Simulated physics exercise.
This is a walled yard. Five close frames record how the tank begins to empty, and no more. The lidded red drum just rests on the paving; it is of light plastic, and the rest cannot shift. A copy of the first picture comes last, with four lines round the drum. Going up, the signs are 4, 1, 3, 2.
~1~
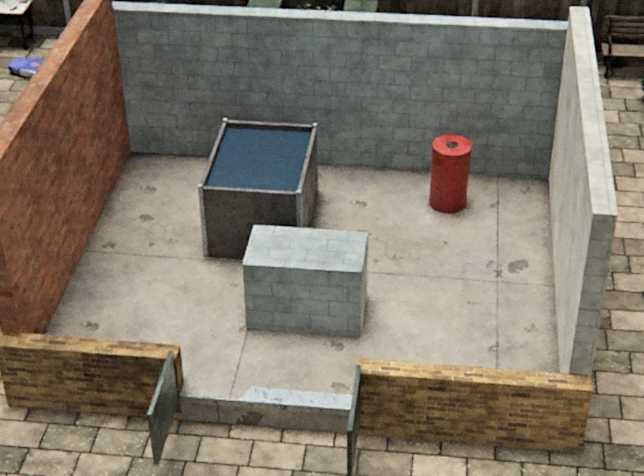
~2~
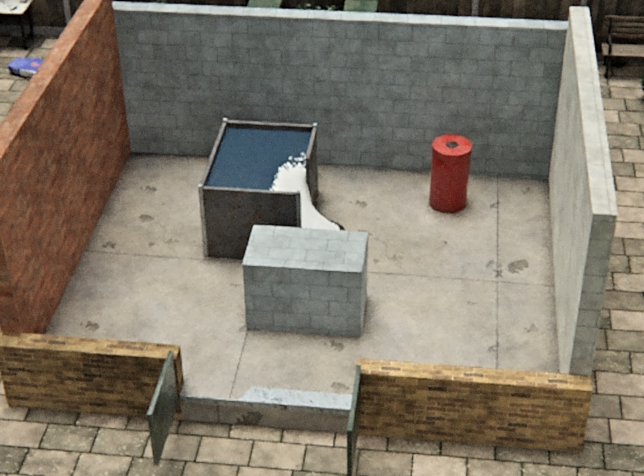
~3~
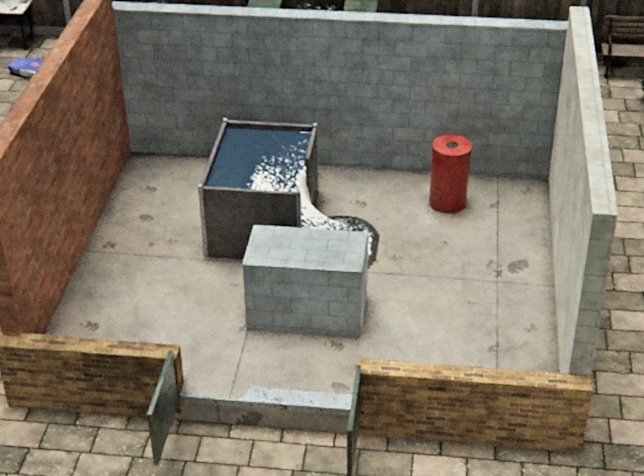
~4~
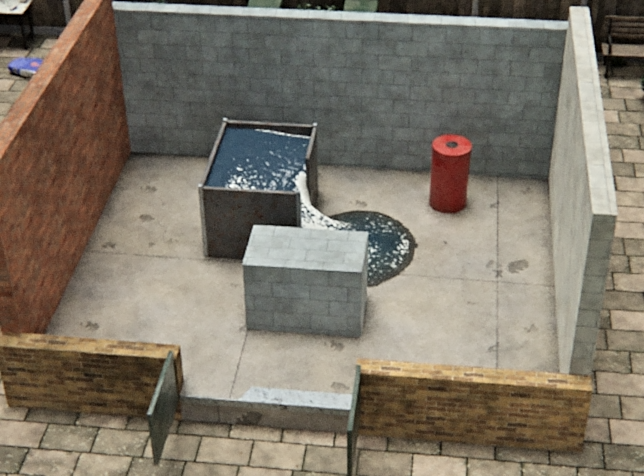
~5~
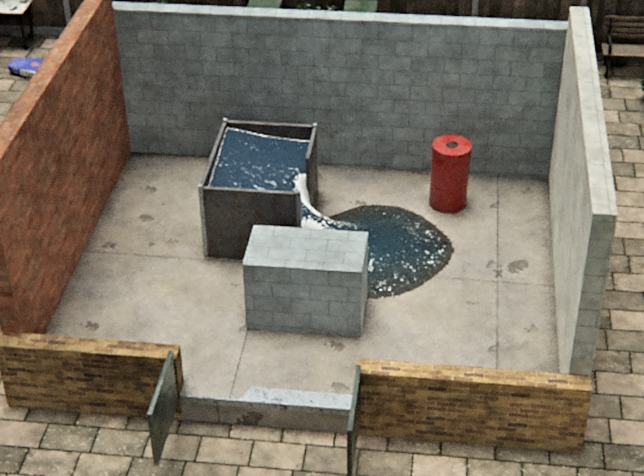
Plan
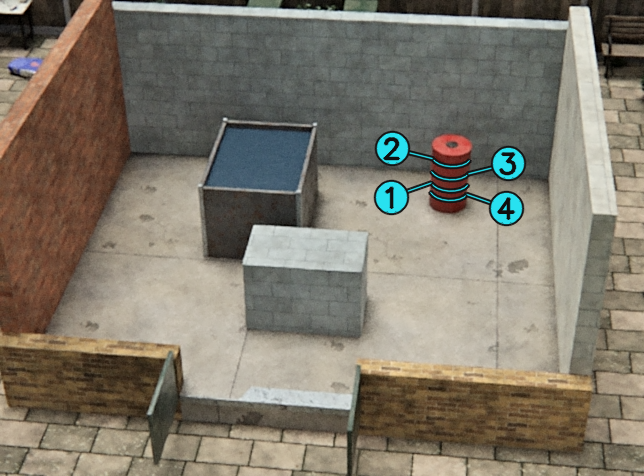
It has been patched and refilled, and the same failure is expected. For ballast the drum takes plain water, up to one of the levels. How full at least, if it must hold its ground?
It is 4.
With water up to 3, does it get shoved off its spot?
No.
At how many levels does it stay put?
All of the four.
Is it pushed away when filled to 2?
No.
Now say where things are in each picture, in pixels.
Lid of the red drum at (451, 145); tank full, its middle at (260, 161); open gate at (268, 355).
Water covers 2 % of the ground, mostly out of sight from here.
Water covers 4 % of the ground, mostly out of sight from here.
Water covers 7 % of the ground and is seen nearest the drum at (406, 236).
Lid of the red drum at (451, 145); water covers 11 % of the ground and is seen nearest the drum at (413, 216).
On the marked copy, 1 at (448, 191); 2 at (450, 166); 3 at (449, 179); 4 at (448, 200); from the bottom up 4, 1, 3, 2.
For level 1, it does not move.
For level 2, it does not move.
For level 3, it does not move.
For level 4, it does not move.
